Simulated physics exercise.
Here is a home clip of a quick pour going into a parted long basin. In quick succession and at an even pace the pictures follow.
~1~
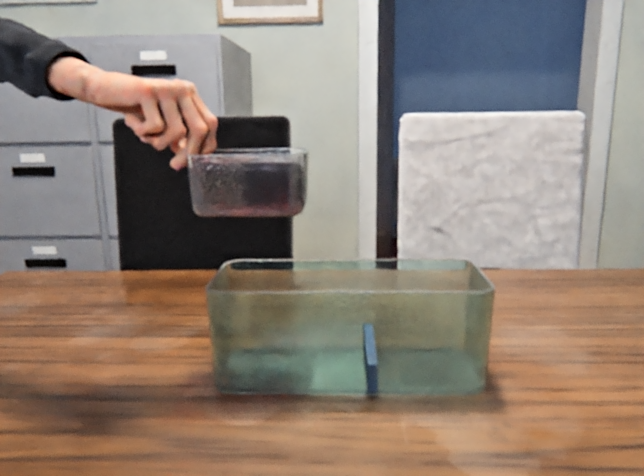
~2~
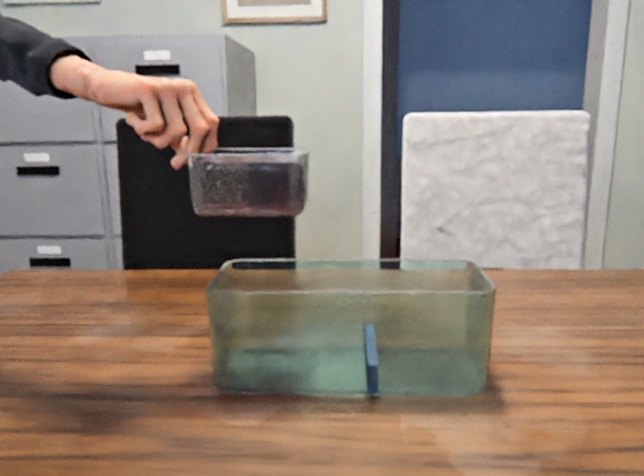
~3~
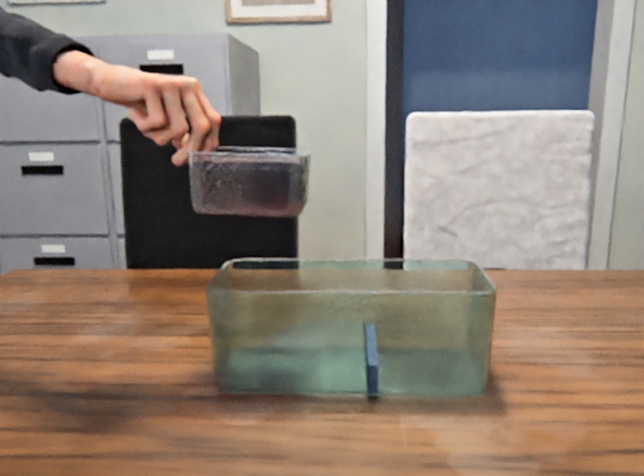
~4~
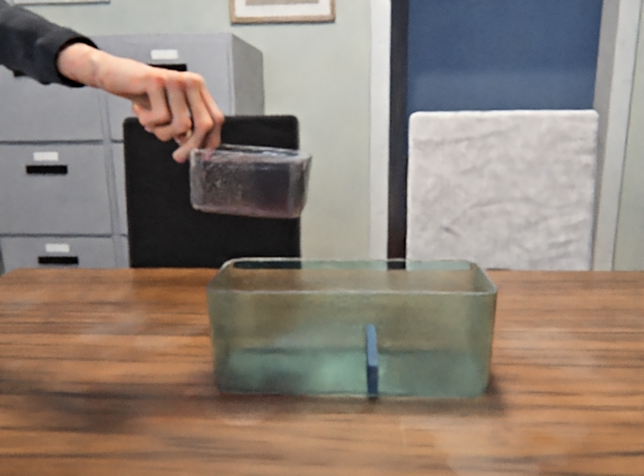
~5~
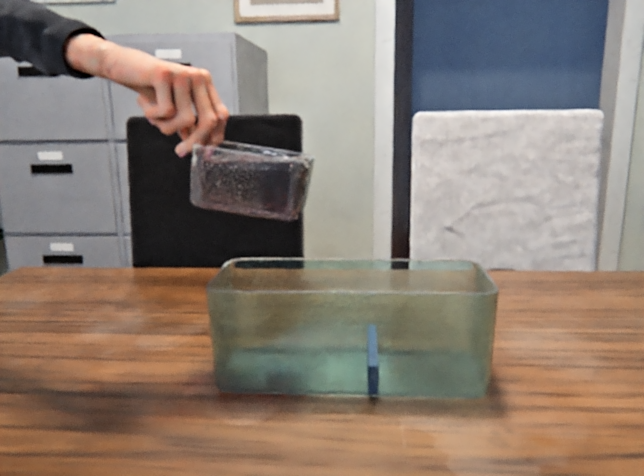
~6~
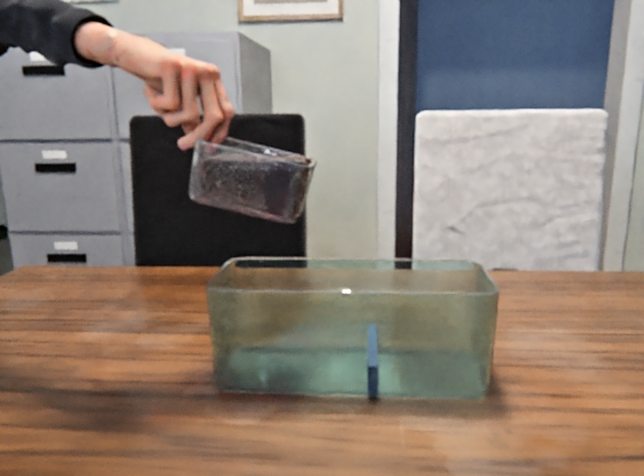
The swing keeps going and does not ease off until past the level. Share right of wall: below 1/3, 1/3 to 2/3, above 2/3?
My call is that the right side sits mid-range, from a third up to two thirds.
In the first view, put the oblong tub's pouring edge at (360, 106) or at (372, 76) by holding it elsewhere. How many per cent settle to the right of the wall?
First try 85 %, second try 75 %.
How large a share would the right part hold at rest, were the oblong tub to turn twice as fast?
Near 40 parts in a hundred.
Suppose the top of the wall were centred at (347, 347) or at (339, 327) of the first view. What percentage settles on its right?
Record: Case 1 near 65 %, case 2 near 75 %.
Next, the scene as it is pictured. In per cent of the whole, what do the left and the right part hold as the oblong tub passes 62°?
The left part gets 10 percent; the right part gets 15 percent.
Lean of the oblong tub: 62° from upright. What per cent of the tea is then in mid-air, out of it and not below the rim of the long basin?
Roughly 30 percent.
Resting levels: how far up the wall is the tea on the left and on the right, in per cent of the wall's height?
I'd say close to 30 per cent on the left side and 60 on the right.
A moment on, the oblong tub is tipped part way and 46 per cent is still to pour, 11 is left of the wall and 14 right of it.
Next, the oblong tub is tipped on its side and 11 per cent is still to pour, 30 is left of the wall and 53 right of it.
Then the oblong tub is tipped on its side and 1 per cent is still to pour, 43 is left of the wall and 54 right of it.
Later the oblong tub is tipped on its side and 0 per cent is still to pour, 45 is left of the wall and 54 right of it.
In the end 45 per cent lies left of the wall, 54 right of it and 1 outside.
